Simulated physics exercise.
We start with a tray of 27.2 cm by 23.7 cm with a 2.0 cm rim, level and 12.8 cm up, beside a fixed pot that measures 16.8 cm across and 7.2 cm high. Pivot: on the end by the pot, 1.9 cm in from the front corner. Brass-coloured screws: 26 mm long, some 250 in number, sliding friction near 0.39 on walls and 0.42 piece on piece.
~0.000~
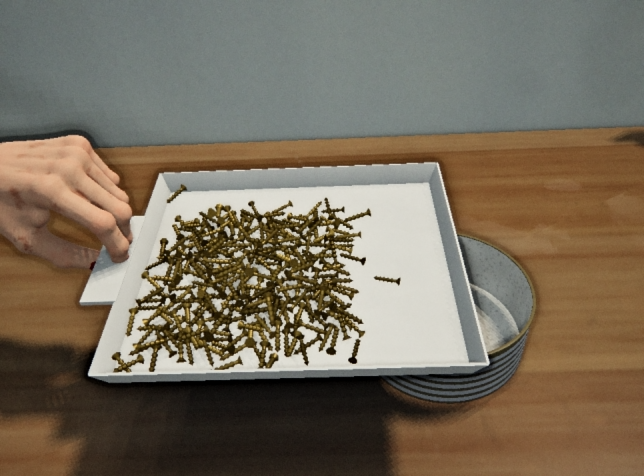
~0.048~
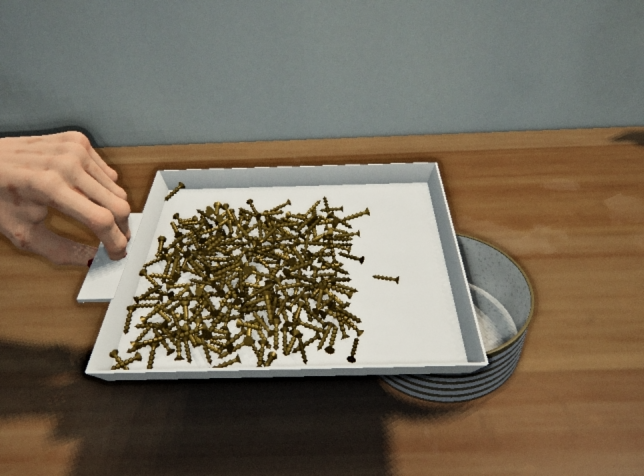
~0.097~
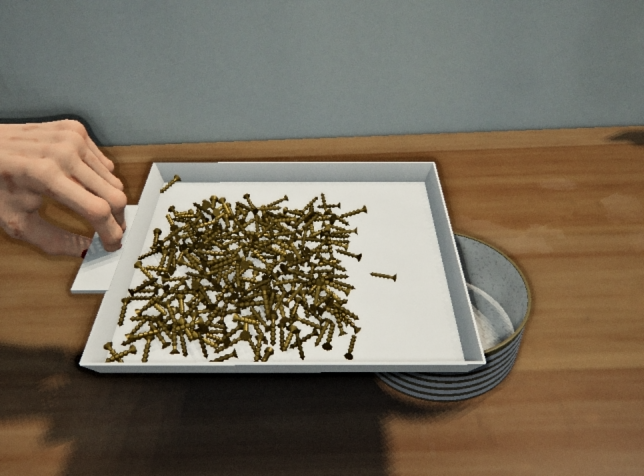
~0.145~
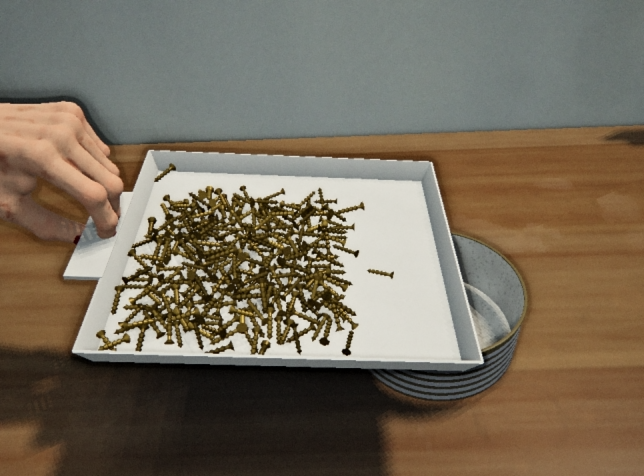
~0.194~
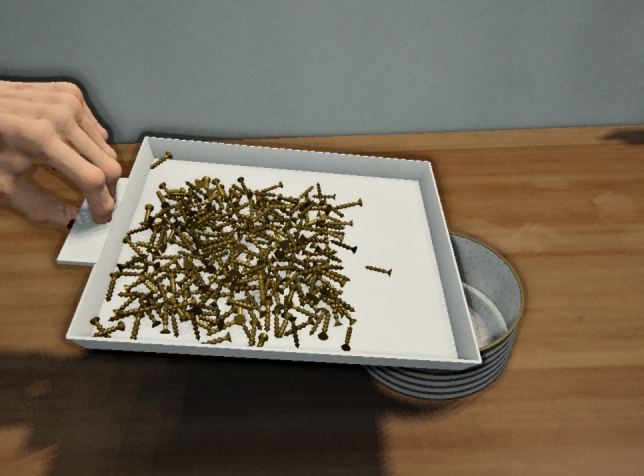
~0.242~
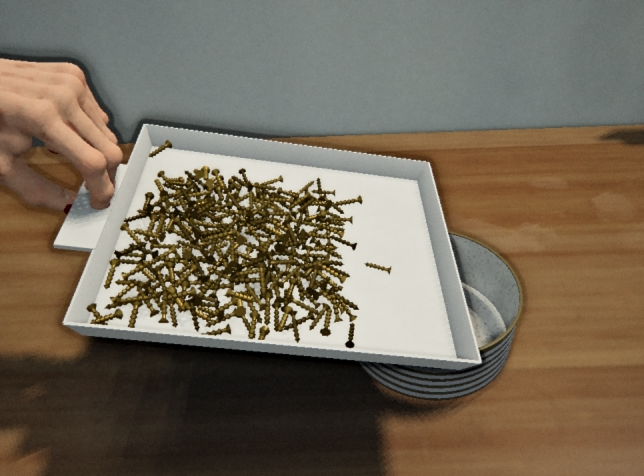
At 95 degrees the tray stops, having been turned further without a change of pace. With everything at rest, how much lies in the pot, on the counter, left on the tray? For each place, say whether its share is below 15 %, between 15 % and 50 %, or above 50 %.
In order: Pot: The main mass. Counter: A noticeable amount. Tray: Only a little.
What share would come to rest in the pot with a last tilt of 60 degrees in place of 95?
Then about 30 per cent.
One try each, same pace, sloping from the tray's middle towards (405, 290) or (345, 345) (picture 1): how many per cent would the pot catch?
Near 10 and 0 per cent, in that order.
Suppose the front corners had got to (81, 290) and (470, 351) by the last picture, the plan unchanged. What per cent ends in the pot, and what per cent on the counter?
Split: Pot = 65, counter = 35.
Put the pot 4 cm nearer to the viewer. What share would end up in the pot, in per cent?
My estimate: Some 60 per cent.
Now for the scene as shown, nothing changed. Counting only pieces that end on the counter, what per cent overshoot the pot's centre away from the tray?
I'd put it at close to 90 per cent.
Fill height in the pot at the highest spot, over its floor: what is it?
Around 3.0 cm above the floor.
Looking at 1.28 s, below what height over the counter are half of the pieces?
Some 2 cm above the counter.
Then, at 0.87 s, tilt 51 degrees; the tray holds 90 %, the pot 0 %.
Then, at 1.28 s, tilt 77 degrees; the tray holds 35 %, the pot 35 %.
After 1.78 s, tilt 95 degrees; the tray holds 0 %, the pot 60 %.
At rest (2.4 s), pot 60 %, counter 40 %, tray 0 %.
